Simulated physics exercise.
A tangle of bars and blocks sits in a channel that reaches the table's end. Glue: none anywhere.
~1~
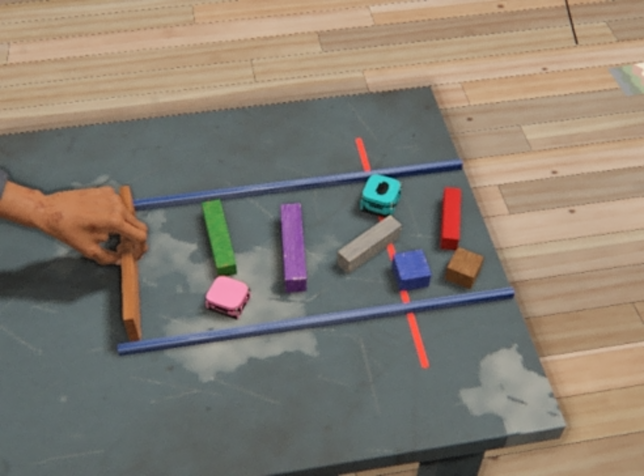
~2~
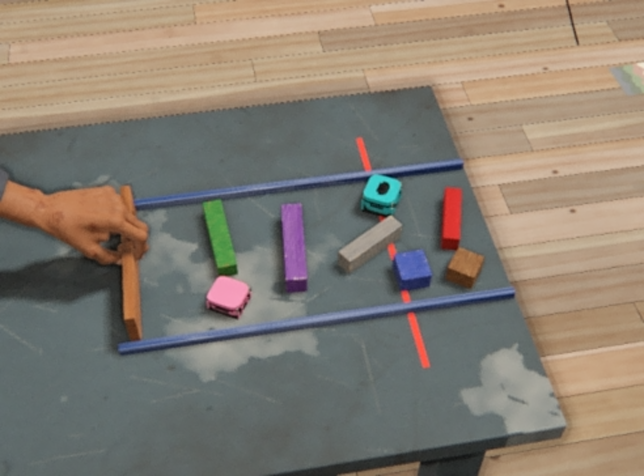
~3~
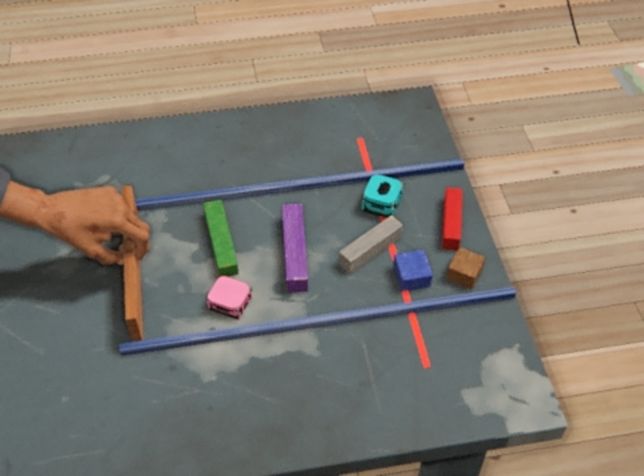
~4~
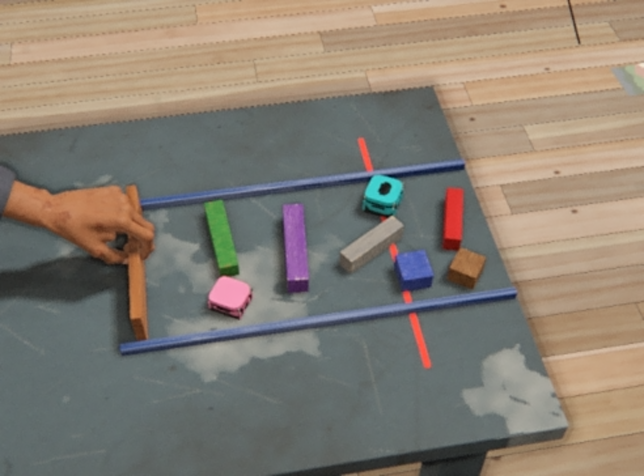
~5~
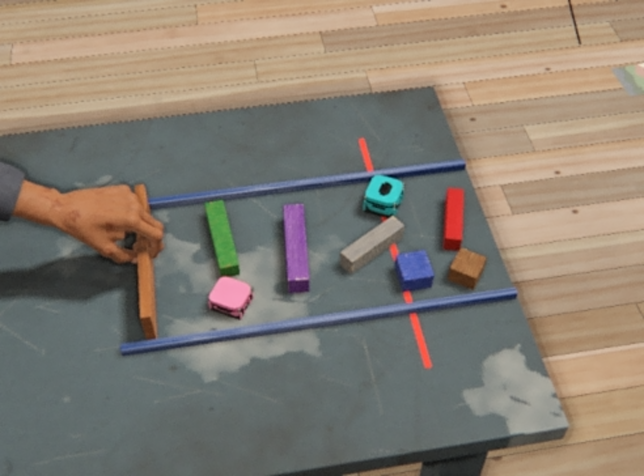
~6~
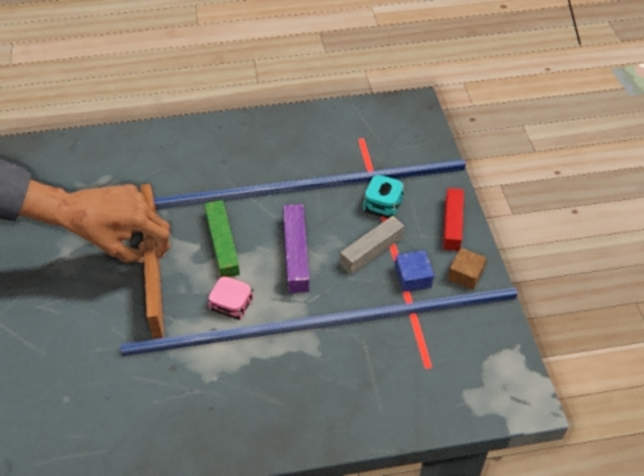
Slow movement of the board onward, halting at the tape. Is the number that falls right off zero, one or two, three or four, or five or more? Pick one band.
It is zero.
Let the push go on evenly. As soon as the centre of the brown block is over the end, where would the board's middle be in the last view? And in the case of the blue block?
Near (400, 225) and (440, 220).
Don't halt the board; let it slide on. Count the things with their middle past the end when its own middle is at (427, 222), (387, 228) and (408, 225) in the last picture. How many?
2, 0 and 1.
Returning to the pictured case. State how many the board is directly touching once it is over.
It adds up to 2.
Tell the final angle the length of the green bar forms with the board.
About 0° out of line.
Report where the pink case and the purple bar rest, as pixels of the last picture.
Same order as the question: First (417, 267), second (426, 227).
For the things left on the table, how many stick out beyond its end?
Result: 1.
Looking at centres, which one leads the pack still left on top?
Brown block.
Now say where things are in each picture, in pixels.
In the first picture, red stick (451, 219); brown block (464, 268); blue block (411, 271); board (130, 261); tape (388, 240).
In the second picture, brown block (465, 268); turquoise case (382, 196).
In the third picture, blue block (413, 271); grey bar (371, 245).
In the fourth picture, red stick (453, 219); green bar (221, 238).
In the fifth picture, brown block (467, 269); pink case (231, 298).
In the sixth picture, red stick (454, 219); brown block (467, 269); blue block (414, 271); board (152, 259); tape (391, 241).
A little later, none off yet; red stick at rest near (454, 219); brown block at rest near (467, 269); blue block at rest near (414, 271).
Next, none off yet; red stick at rest near (454, 219); brown block moving near (471, 269); blue block shifted about its own width near (439, 271).
When it is over, the number that fall off is zero.
